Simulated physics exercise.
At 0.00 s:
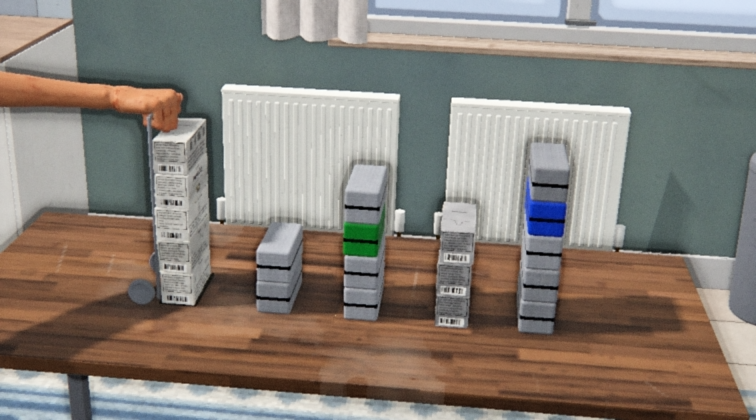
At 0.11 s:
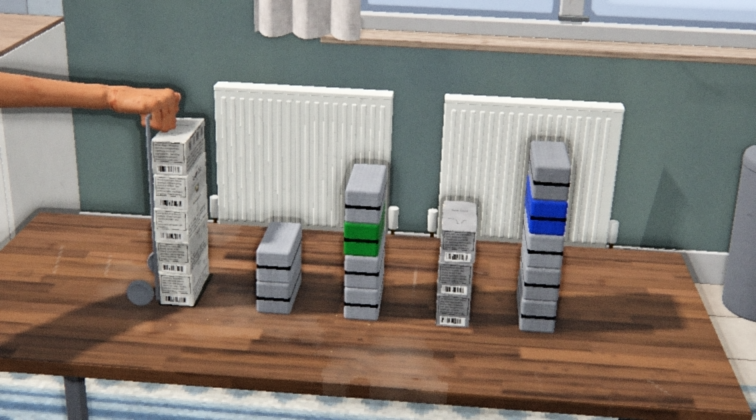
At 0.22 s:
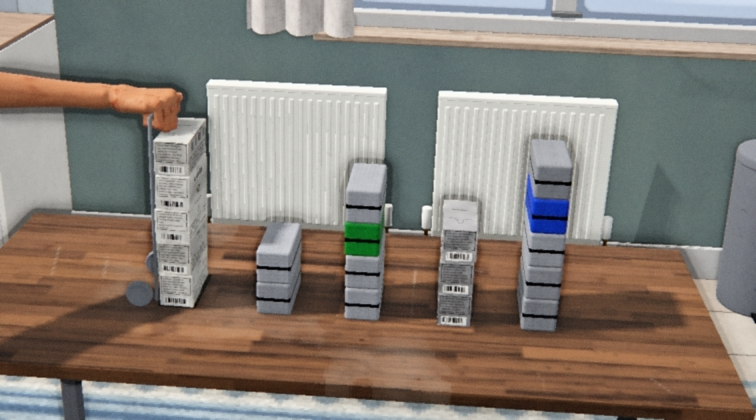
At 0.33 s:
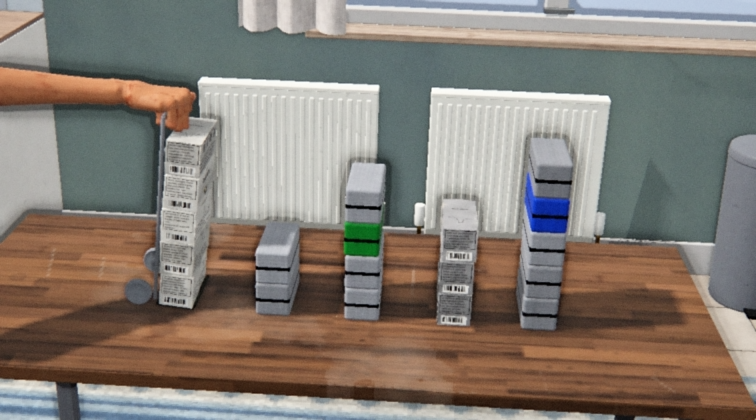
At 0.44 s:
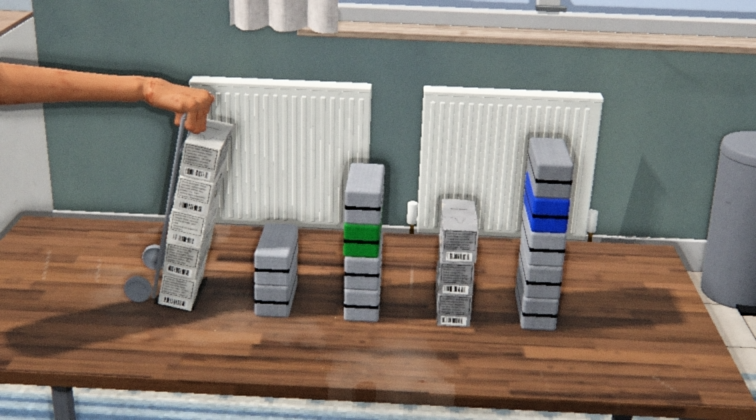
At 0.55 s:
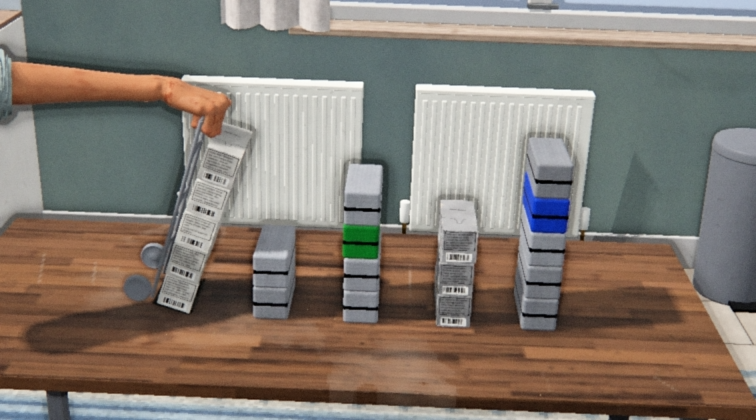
In the video, a hand holds the top of a small wheeled frame behind a tall pale stack, one of several unequal stacks lined up on a wooden table, then tilts frame and stack to the right as the others stay put.
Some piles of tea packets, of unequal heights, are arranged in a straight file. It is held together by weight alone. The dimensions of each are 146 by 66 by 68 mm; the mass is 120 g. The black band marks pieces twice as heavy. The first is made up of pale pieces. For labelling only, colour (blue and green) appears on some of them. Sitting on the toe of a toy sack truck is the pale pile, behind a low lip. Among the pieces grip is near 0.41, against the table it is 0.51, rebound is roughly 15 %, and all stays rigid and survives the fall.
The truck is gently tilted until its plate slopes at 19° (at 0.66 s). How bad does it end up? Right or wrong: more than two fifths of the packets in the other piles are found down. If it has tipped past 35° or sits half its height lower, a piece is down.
Wrong.
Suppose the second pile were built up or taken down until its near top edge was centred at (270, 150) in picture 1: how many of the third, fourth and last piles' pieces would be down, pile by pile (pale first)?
Down by pile: Third 4, fourth 2, last 5.
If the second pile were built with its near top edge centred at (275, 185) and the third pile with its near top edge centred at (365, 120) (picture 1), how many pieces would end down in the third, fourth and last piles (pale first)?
Pile by pile that makes third 6, fourth 3, last 5.
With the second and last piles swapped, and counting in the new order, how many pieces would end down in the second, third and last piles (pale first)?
Count of fallen pieces - second: 5; third: 4; last: 2.
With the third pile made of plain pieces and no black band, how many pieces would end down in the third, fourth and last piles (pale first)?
Third: 2; fourth: 1; last: 0.
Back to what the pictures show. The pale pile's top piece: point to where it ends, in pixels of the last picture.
At about (329, 288).
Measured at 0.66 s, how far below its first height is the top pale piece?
Drop so far: Roughly 2 cm.
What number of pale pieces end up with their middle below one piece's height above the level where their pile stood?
3.
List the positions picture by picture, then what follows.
In the first picture (we follow the side turned to the camera; the camera moves round a little), truck frame (151, 156) 0° forward; green packet (361, 241); blue packet (547, 220); no other piece has moved.
The second picture shows truck frame (150, 156) 0° forward; green packet (361, 241).
The third picture shows truck frame (151, 156) 1° forward; green packet (362, 241).
The fourth picture shows truck frame (162, 155) 5° forward, top of the pale pile leaning 5°; green packet (362, 241); no other piece has moved.
The fifth picture shows truck frame (177, 156) 11° forward, top of the pale pile leaning 12°; green packet (361, 242); no other piece has moved.
The sixth picture shows truck frame (191, 158) 17° forward, top of the pale pile leaning 19°; green packet (361, 243); blue packet (551, 217); no other piece has moved.
Around 0.66 s, 0 of the pale pile down; none of the 14 other packets down.
Around 0.78 s, 5 of the pale pile down; none of the 14 other packets down.
Around 1.40 s, 4 of the pale pile down; none of the 14 other packets down, 3 disturbed; green packet displaced 8 mm.
Finally (2.3 s), 5 of the pale pile down; none of the 14 other packets down, 4 disturbed; green packet displaced 8 mm; blue packet unmoved. That is 0 per cent. Seen by the last camera, middles, green packet near (367, 227), blue packet near (545, 201).
